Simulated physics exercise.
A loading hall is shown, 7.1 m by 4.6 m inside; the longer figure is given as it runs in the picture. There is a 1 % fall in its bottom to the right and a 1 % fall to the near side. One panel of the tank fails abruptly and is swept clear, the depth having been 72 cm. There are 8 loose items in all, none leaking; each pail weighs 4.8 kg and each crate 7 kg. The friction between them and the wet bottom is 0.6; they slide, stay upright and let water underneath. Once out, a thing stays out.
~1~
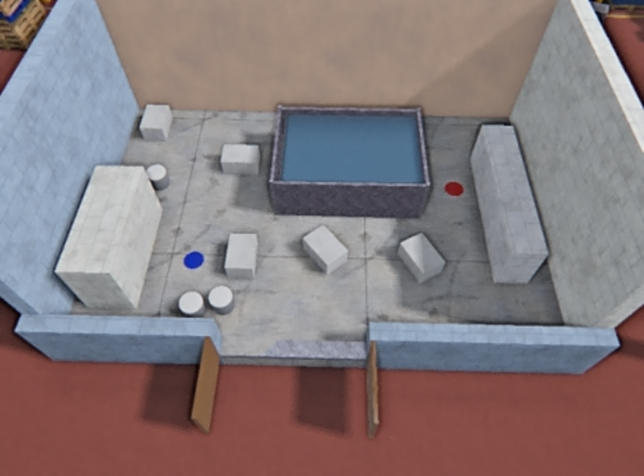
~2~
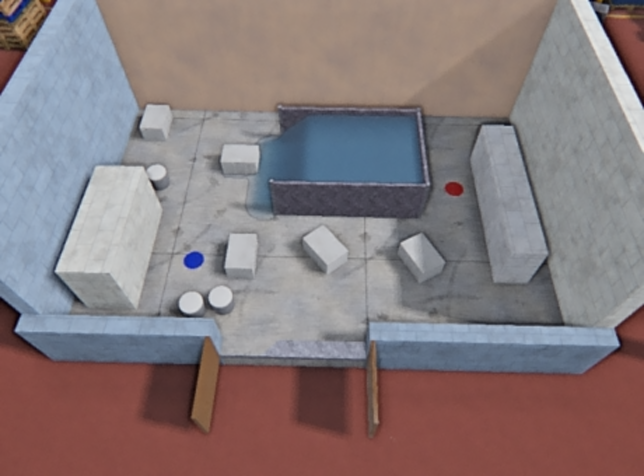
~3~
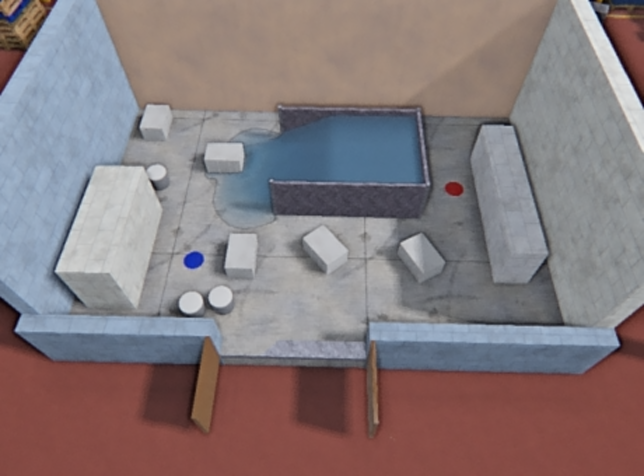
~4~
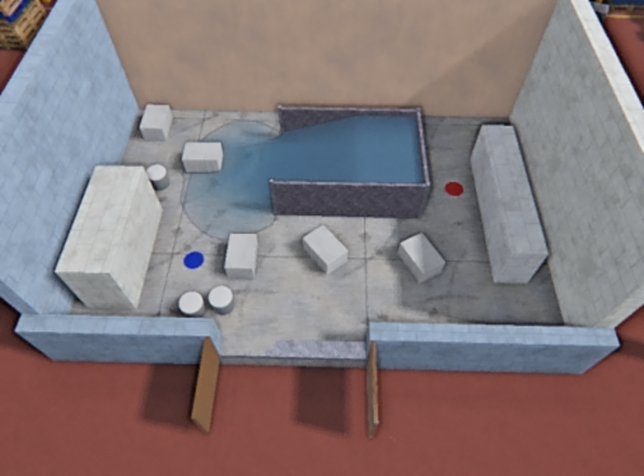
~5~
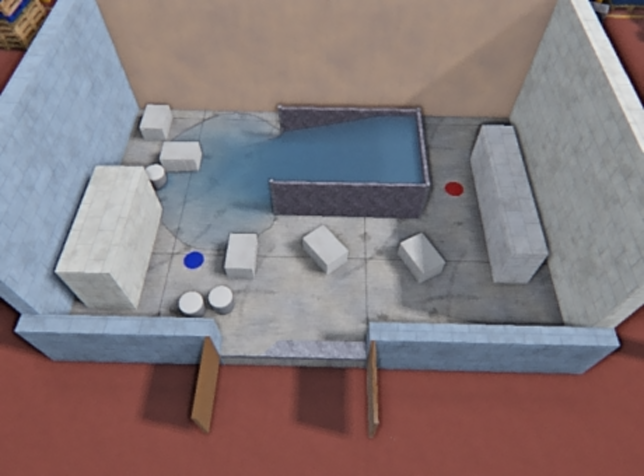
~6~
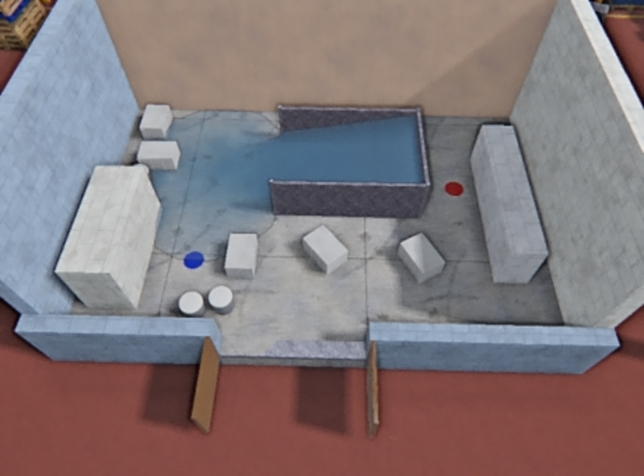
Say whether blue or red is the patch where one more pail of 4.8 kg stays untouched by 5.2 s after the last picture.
It is red.
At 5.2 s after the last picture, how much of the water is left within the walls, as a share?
92 % or so.
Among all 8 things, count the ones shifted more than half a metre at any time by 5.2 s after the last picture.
8.
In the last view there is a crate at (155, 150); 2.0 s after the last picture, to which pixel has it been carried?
Roughly (128, 133) in the same view.
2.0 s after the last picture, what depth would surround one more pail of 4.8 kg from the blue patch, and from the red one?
Respectively 17 and 0 cm.
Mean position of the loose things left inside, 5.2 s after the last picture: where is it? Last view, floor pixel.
It sits at about (303, 222).
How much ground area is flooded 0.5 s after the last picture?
Some 13 m2 of it.
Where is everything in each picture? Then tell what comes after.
In the first picture, a crate at (240, 153), on the bottom; a pail at (156, 172), on the bottom; the blue patch at (194, 260); the red patch at (454, 189); 3.5 m2 under water; 0 of 8 have shifted.
In the second picture, a crate at (240, 153), on the bottom; a pail at (156, 172), on the bottom; the blue patch at (194, 260); the red patch at (454, 189); 4.4 m2 under water; 0 of 8 have shifted.
In the third picture, a crate at (223, 152), on the bottom, 27 cm from its start; a pail at (156, 172), on the bottom; the blue patch at (194, 260); the red patch at (454, 189); 5.6 m2 under water; 1 of 8 have shifted.
In the fourth picture, a crate at (201, 151), on the bottom, 65 cm from its start; a pail at (156, 172) rests on the ground; the blue patch at (194, 260); the red patch at (454, 189); 7.1 m2 under water; 1 of 8 have shifted.
In the fifth picture, a crate at (179, 151), on the bottom, 103 cm from its start; a pail at (154, 172) rests on the ground; the blue patch at (194, 260); the red patch at (454, 189); 8.8 m2 under water; 1 of 8 have shifted.
In the sixth picture, a crate at (157, 150) rests on the ground, 141 cm from its start; a pail at (138, 171) rests on the ground, 29 cm from its start; the blue patch at (194, 260); the red patch at (454, 189); 10.4 m2 under water; 2 of 8 have shifted.
Then, 0.5 s after the last picture on blue it would be 6 cm off in 4 cm of water; on red it would be 0 cm off in 0 cm of water.
Then, 2.0 s after the last picture on blue it would be 116 cm off in 17 cm of water; on red it would be 0 cm off in 0 cm of water.
Then, 3.4 s after the last picture on blue it would be gone out; on red it would be 0 cm off in 0 cm of water.
Then, 5.2 s after the last picture on blue it would be gone out; on red it would be 0 cm off in 0 cm of water.
